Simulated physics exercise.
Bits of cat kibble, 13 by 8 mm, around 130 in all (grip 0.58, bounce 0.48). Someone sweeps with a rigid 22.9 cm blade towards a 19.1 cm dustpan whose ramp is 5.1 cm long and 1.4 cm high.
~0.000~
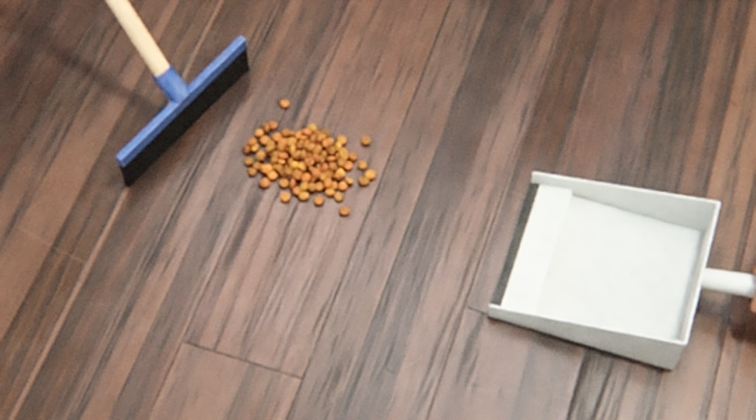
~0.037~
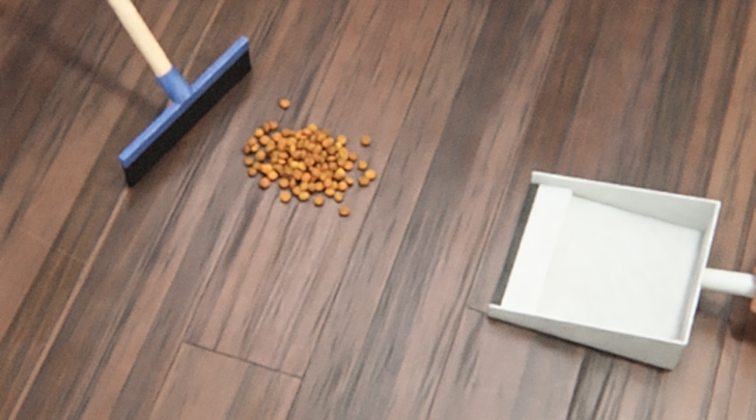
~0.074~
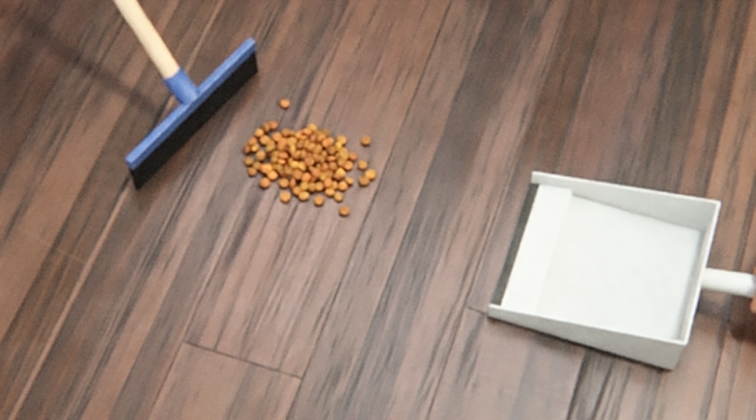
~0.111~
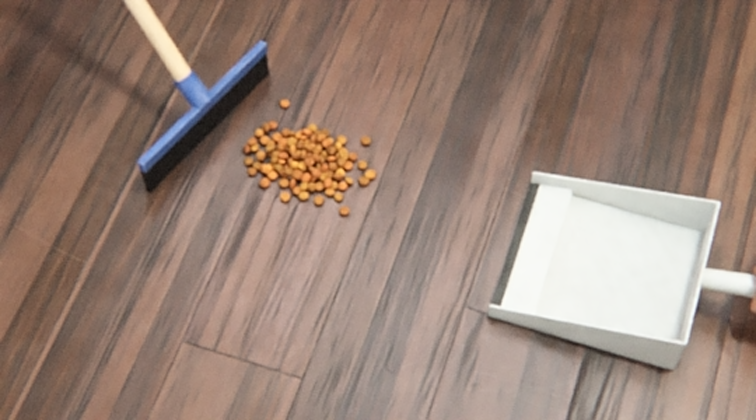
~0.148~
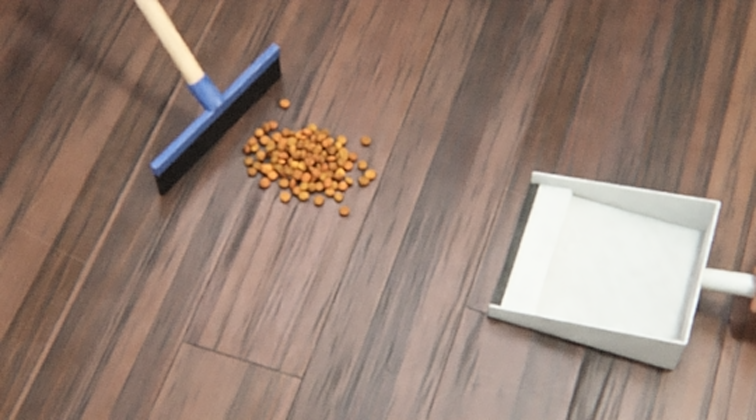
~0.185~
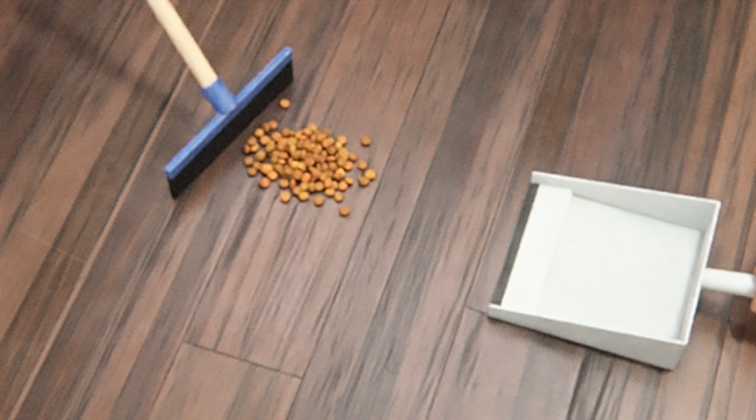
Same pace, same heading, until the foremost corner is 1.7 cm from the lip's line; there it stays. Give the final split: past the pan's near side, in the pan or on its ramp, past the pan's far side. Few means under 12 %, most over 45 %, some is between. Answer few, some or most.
Near side: Few, pan: Few, far side: Few.
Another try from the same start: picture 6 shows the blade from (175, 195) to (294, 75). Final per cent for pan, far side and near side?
Pan 20, far 0, near 15.
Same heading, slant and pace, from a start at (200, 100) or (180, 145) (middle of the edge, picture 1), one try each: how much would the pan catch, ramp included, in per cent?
About 0 and 10 per cent.
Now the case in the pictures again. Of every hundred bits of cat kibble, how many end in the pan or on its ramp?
Some 5 per cent.
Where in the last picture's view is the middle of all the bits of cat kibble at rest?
Near (485, 222).
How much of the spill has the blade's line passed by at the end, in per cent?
About 10 per cent.
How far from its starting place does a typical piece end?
About 24 cm.
Then, at 0.52 s, middle of the blade 22 cm from the lip; 0 % over the lip, far side 5 %, near side 0 %.
After 0.75 s, middle of the blade 12 cm from the lip; 0 % over the lip, far side 5 %, near side 0 %.
Then, at 1.09 s, middle of the blade 5 cm from the lip; 5 % over the lip, far side 5 %, near side 0 %.
In the end, at 1.4 s, near side 0 %, pan 5 %, far side 5 %, in front of the lip or behind the blade 90 %.
